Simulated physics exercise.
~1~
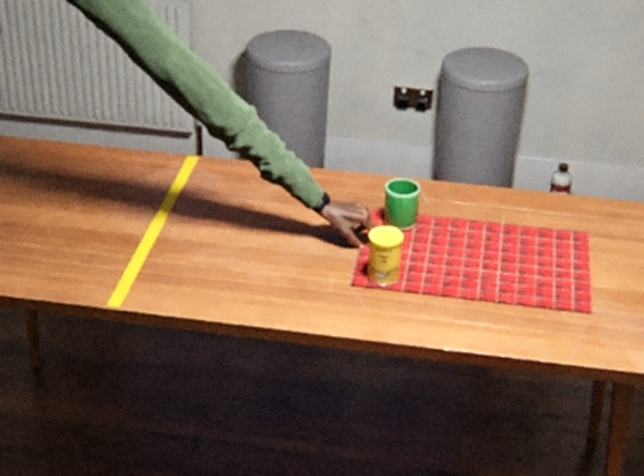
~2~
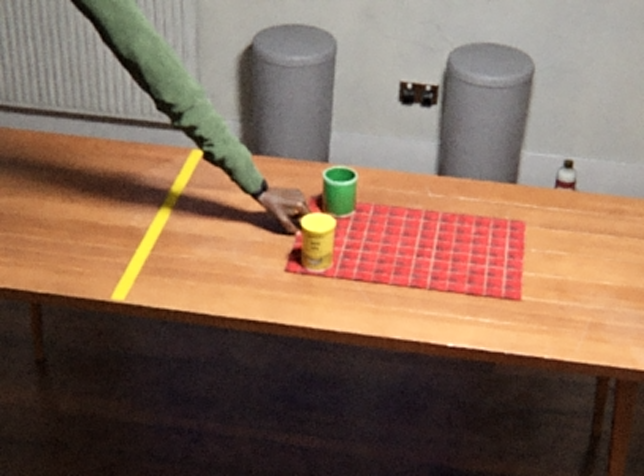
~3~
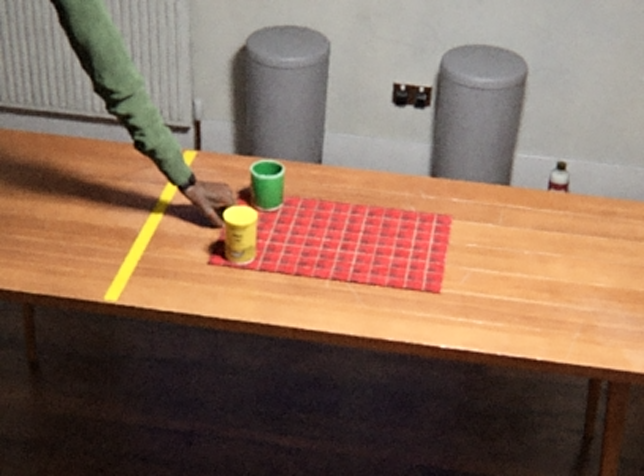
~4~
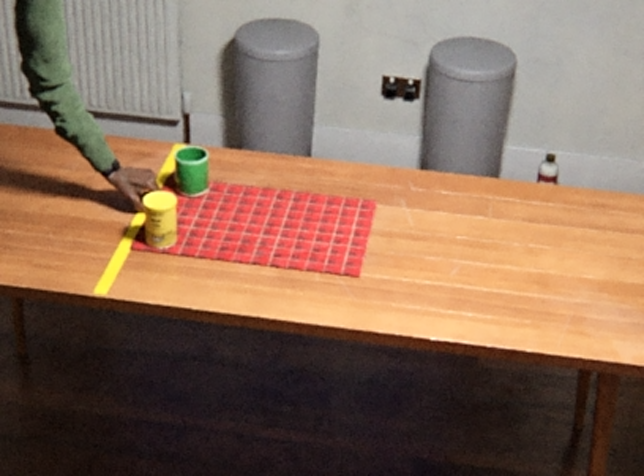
On a wooden table, a hand pulling a red place mat left to a yellow tape strip, green mug and yellow tin staying upright aboard.
